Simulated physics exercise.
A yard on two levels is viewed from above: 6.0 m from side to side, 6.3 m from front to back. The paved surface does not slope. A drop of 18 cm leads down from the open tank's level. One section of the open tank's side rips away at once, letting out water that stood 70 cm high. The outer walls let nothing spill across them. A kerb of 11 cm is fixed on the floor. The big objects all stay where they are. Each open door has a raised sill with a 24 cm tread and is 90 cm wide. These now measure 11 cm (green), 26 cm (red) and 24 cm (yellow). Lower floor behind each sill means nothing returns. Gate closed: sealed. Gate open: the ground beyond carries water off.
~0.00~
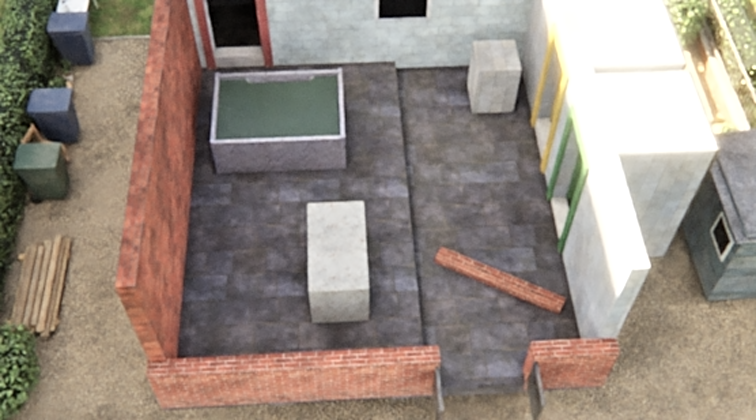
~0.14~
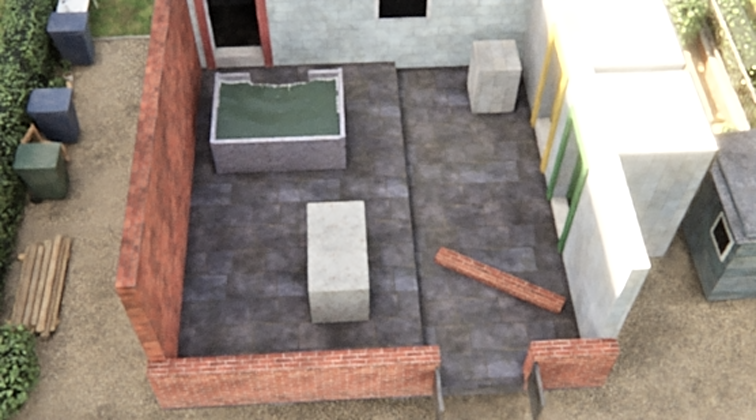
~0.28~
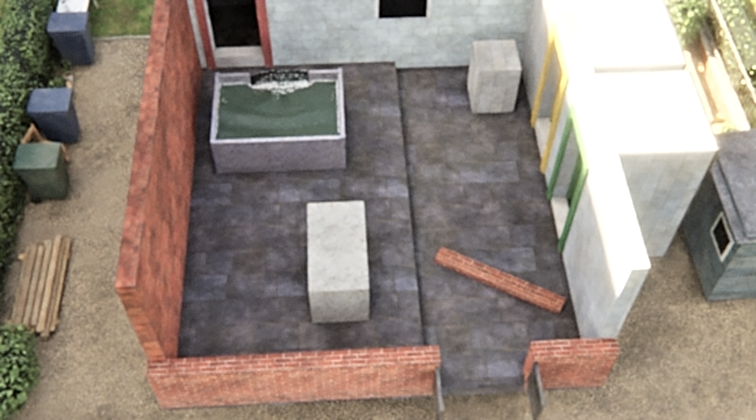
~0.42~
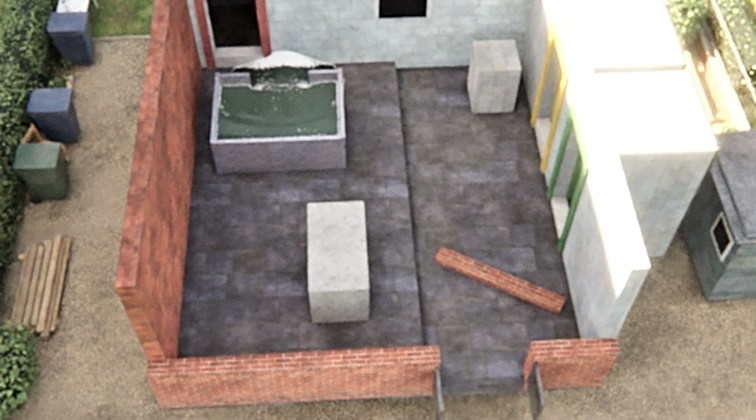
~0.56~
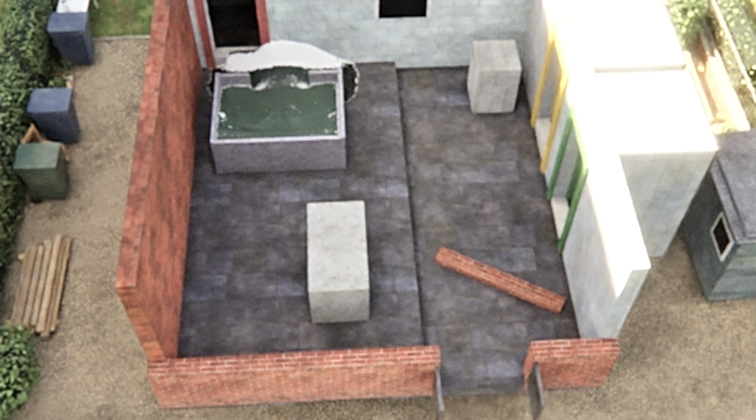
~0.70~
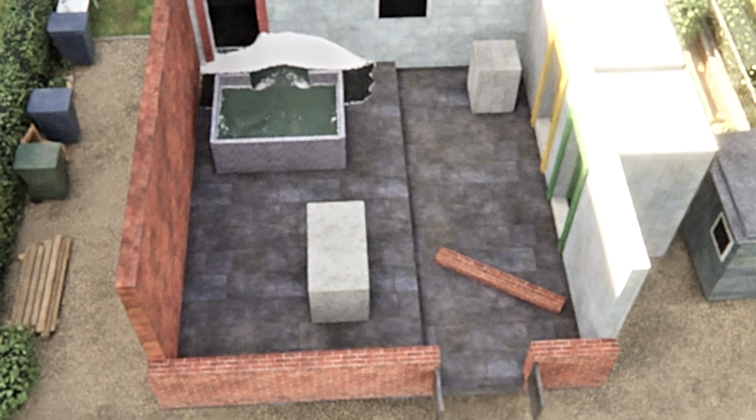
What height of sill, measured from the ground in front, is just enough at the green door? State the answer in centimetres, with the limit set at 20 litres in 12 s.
About 7.5 cm.
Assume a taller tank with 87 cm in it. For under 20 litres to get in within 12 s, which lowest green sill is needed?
About 9.0 centimetres.
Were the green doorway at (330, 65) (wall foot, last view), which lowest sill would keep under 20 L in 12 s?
Around 28 cm would do it.
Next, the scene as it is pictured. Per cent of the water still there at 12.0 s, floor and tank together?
Water still present: Approx. 90 %.
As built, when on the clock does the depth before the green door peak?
It peaks around 8.0 s.
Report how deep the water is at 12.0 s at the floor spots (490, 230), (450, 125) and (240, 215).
First spot about 8 cm, second about 7 cm, third about 2 cm.
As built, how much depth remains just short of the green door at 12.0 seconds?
Some 8.0 cm.
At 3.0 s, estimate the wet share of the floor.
45 %.
After 1.4 s water covers 15 % of the floor, deepest (52 cm) near (212, 74); it has not reached the green door.
After 3.0 s water covers 45 % of the floor, deepest (30 cm) near (280, 71); 6 cm at the green door, 0 litres in over its 11 cm sill.
After 12.0 s water covers 85 % of the floor, deepest (10 cm) near (460, 114); 8 cm at the green door, 2 litres in over its 11 cm sill.
At the green door as built, the water arrived by 2.9 s and peaked near 12 cm at 8.0 s.
With a sill of 7 cm, 25 litres would have come in within the 12 s; with 8.5 cm, 11 litres. So under 20 litres takes about 7.5 cm.
